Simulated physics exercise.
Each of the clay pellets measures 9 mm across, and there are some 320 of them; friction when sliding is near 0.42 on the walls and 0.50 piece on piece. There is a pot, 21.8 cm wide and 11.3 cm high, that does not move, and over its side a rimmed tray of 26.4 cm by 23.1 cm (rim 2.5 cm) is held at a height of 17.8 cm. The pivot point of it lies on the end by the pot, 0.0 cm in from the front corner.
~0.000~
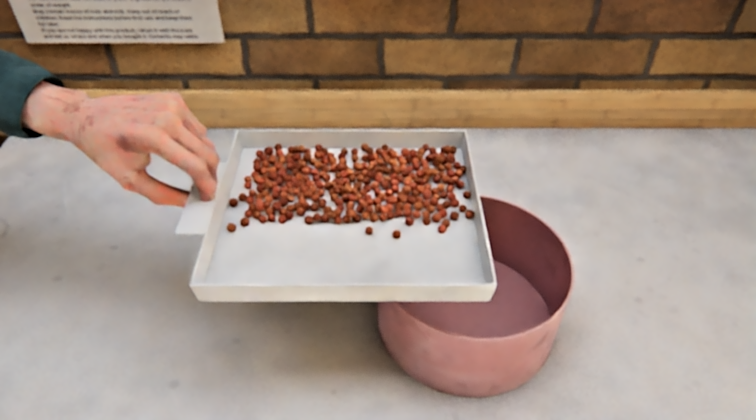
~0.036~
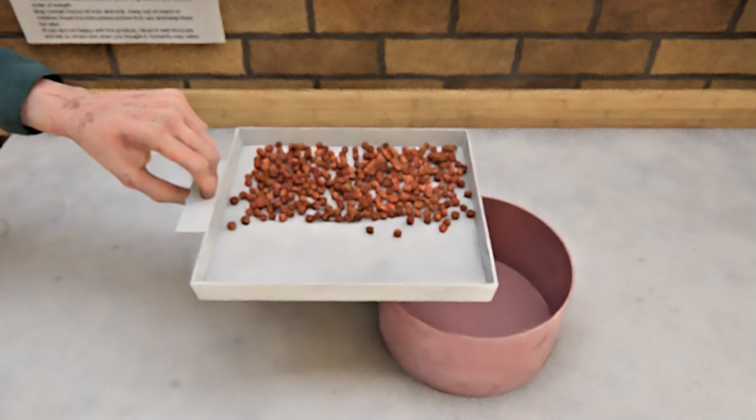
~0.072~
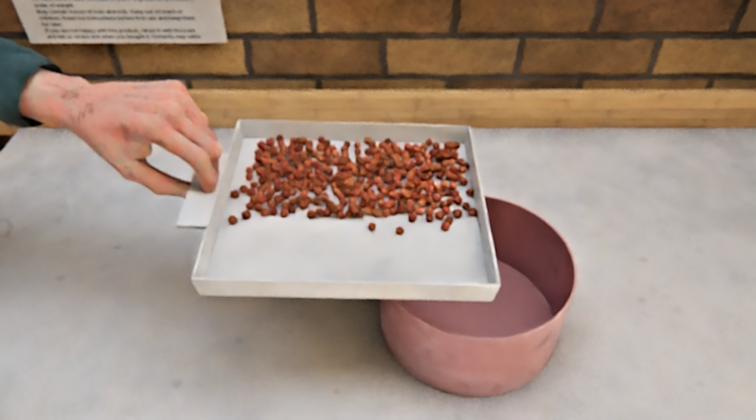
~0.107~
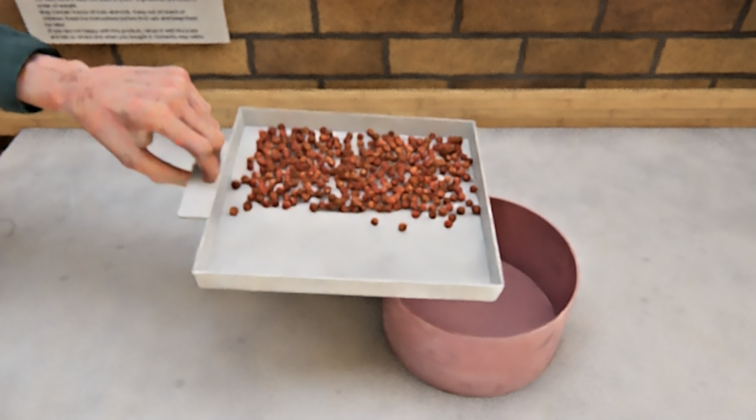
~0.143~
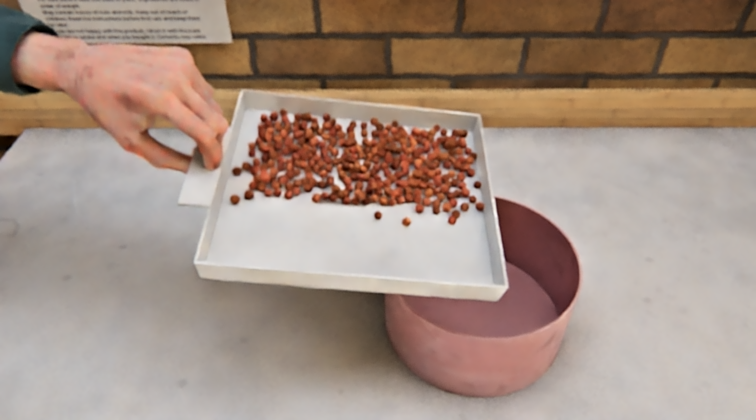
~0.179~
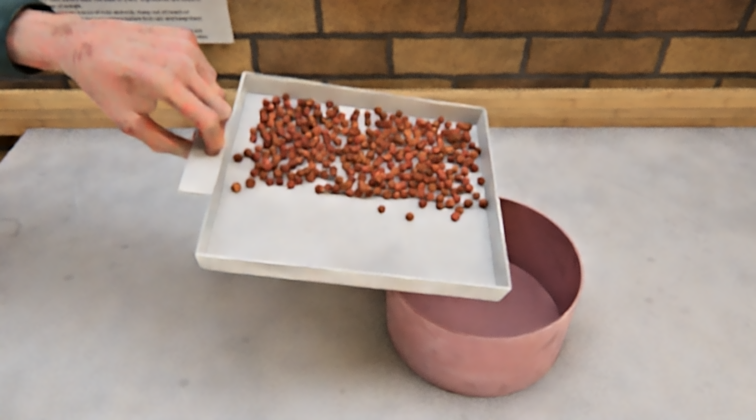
A hand in a dark green sleeve reaches in from the left above a pale grey countertop, seen from slightly above, with a brick wall behind. It grips a white rimmed tray scattered with reddish-brown pellets, beside and partly over a pink pot at right. The hand rises, slowly then faster, tilting the tray down toward the right, while the pellets keep their places on it.
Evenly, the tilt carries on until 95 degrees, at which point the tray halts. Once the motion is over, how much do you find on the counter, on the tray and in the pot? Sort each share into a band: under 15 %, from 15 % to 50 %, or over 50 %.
Counter: Over 50 %; tray: Under 15 %; pot: Under 15 %.
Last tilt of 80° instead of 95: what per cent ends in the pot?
Pot share: About 0 per cent.
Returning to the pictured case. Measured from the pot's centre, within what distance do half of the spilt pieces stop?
About 22 centimetres.
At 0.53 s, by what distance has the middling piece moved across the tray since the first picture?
Displacement on the tray: Roughly 7 cm.
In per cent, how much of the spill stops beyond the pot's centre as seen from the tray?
Share past the middle: Roughly 90 percent.
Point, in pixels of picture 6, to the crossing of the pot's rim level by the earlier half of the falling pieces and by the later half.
First near (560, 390), then at (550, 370).
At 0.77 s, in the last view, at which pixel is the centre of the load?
Load centre est.: (539, 259) px.
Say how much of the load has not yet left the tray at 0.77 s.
Roughly 85 percent of the load, I'd say.
Then, at 0.53 s, tilt 53 degrees; the tray holds 100 %, the pot 0 %.
After 0.77 s, tilt 80 degrees; the tray holds 85 %, the pot 0 %.
After 1.12 s, tilt 95 degrees; the tray holds 15 %, the pot 0 %.
At rest (1.9 s), counter 95 %, tray 5 %, pot 0 %.
